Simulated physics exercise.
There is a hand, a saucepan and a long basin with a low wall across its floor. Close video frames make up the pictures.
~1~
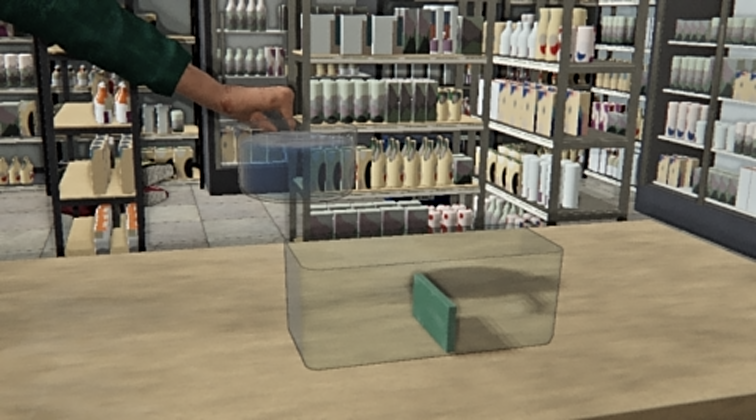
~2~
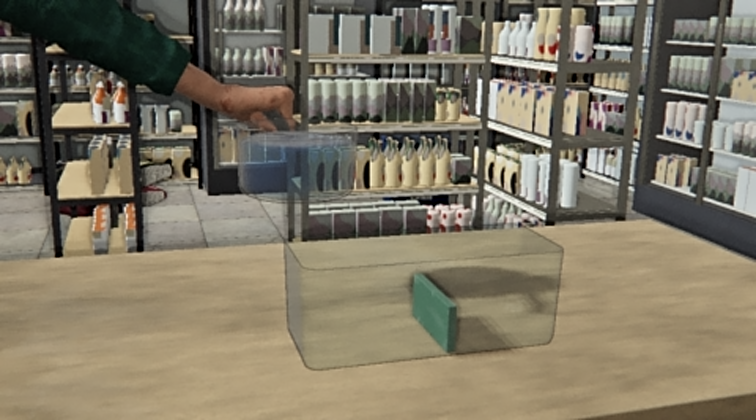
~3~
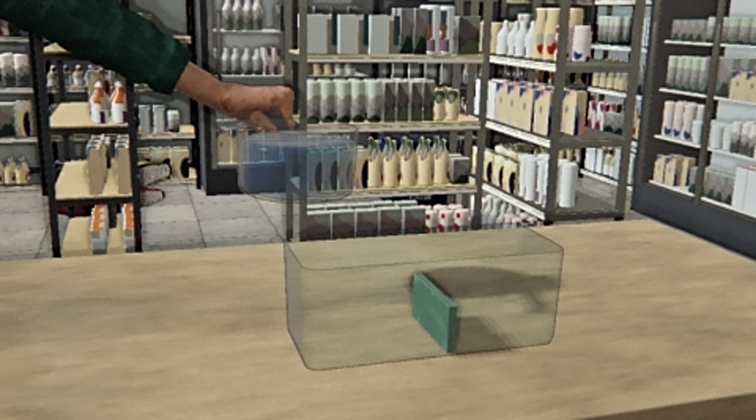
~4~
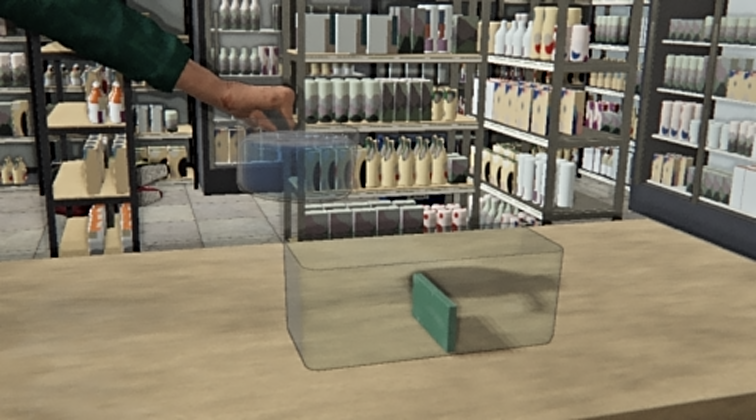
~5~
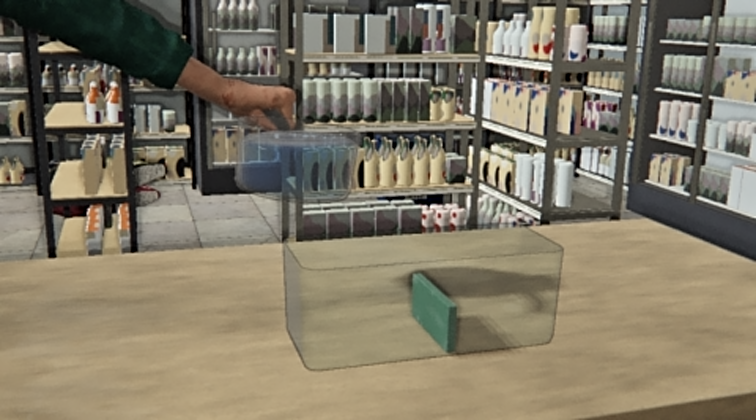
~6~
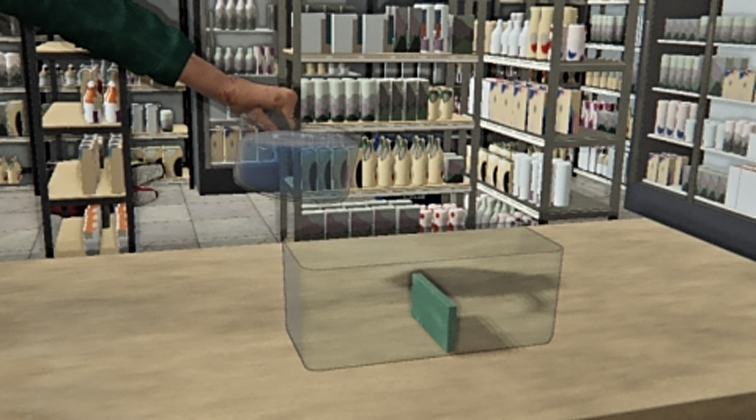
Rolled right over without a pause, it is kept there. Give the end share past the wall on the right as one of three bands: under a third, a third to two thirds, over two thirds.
Low band.
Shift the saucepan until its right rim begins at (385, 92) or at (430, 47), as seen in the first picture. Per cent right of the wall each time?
Close to 55 in a hundred, and close to 95 in a hundred.
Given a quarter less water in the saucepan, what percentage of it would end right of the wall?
It comes to near 0 per cent.
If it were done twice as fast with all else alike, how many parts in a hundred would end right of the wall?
I'd put it at some 5 percent.
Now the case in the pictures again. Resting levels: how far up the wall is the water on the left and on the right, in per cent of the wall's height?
On the left it's around 60 per cent; on the right, 0 per cent.
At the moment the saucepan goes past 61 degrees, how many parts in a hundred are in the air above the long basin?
25 per cent.
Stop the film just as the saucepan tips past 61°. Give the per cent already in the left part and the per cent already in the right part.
The left part holds 10 percent and the right part 0 percent.
A moment on, the saucepan is tipped part way and 65 per cent is still to pour, 11 is left of the wall and 0 right of it.
Next, the saucepan is tipped on its side and 14 per cent is still to pour, 77 is left of the wall and 0 right of it.
Then the saucepan is tipped right over and 1 per cent is still to pour, 97 is left of the wall and 1 right of it.
Later the saucepan is tipped right over and 0 per cent is still to pour, 99 is left of the wall and 1 right of it.
Finally, 99 per cent lies left of the wall, 1 right of it and 0 outside.
